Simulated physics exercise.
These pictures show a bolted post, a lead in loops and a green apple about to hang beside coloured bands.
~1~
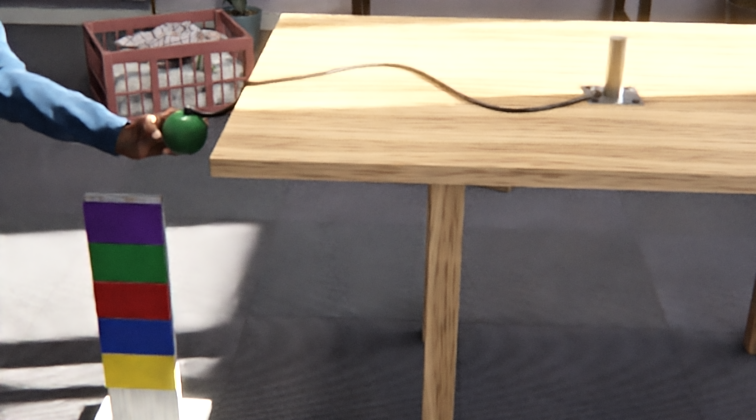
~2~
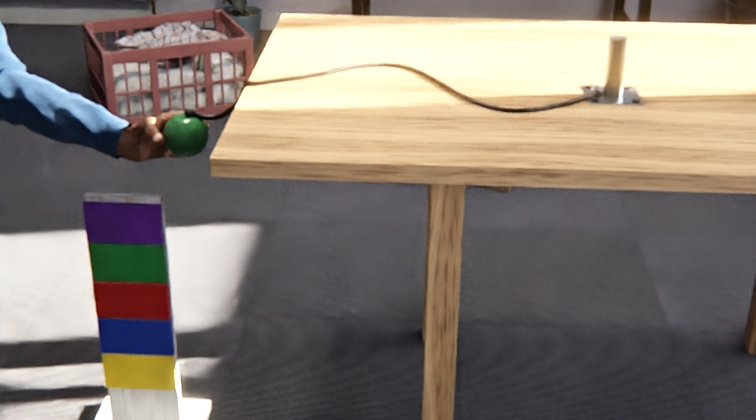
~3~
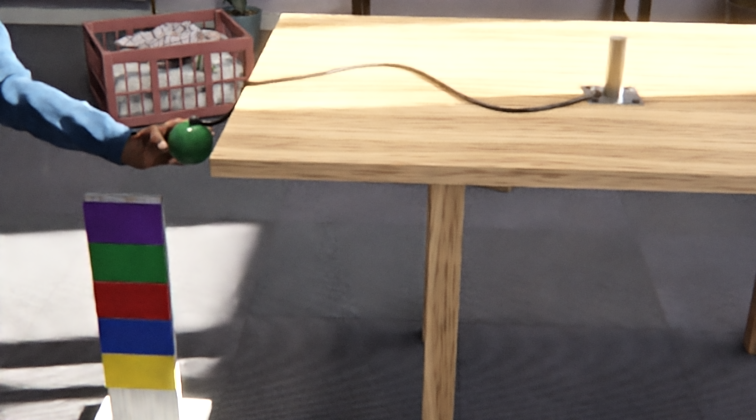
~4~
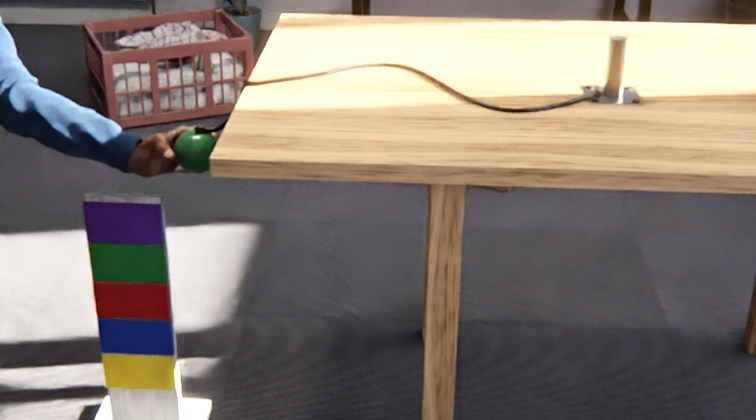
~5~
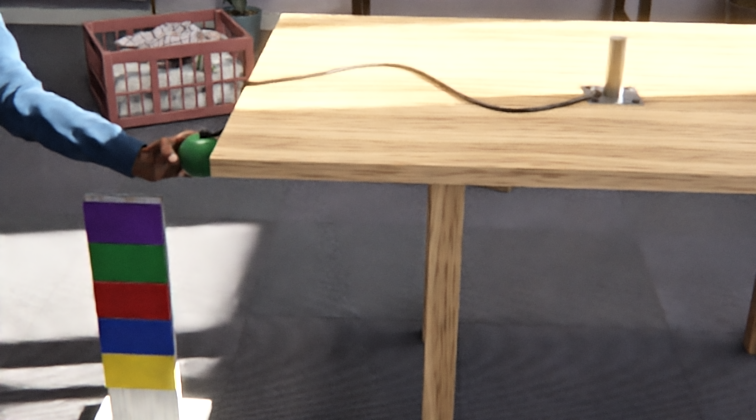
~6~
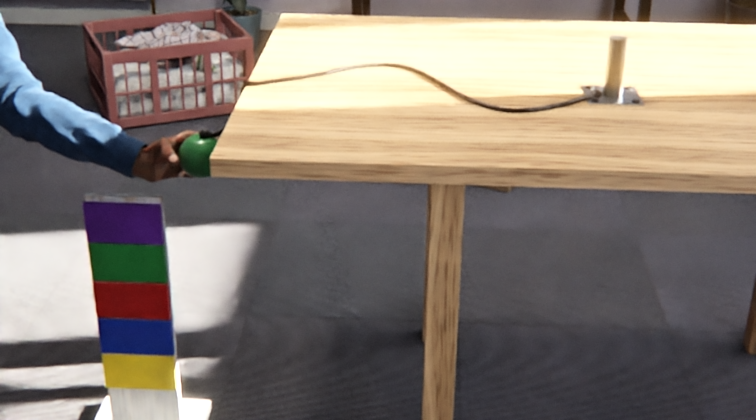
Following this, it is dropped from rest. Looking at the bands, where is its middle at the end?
Its middle is at the green band.
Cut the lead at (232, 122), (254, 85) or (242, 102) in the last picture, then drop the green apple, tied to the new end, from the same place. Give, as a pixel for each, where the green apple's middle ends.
Going through them in turn gives (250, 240), (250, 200) and finally (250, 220).
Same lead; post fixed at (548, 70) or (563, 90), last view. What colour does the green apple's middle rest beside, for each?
The first case gives red, the second gives red.
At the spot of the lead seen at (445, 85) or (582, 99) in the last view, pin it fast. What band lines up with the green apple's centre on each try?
Results, in sequence: Purple / green.
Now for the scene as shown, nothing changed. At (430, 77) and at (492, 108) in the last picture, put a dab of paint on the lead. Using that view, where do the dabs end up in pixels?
Roughly (366, 87) for the first and (471, 90) for the second.
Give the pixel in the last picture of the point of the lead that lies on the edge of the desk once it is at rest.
You'll find it somewhere near (331, 72).
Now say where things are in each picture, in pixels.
The first picture shows green apple (185, 133); purple (123, 225); green (127, 264); red (131, 302); blue (135, 338); yellow (139, 373).
The second picture shows green apple (186, 135); lead through (563, 105) (480, 104) (426, 75) (349, 68) (272, 82).
The third picture shows green apple (191, 142).
The fourth picture shows green apple (197, 151); lead through (563, 105) (480, 104) (426, 75) (349, 68) (272, 82).
The fifth picture shows green apple (201, 155).
The sixth picture shows green apple (201, 156); lead through (563, 105) (480, 104) (426, 75) (349, 68) (272, 82).
Early on, apple near (231, 252); level with green.
Midway, apple near (256, 263); level with green.
Finally, apple near (249, 264); level with green. Its centre hangs level with the green band.
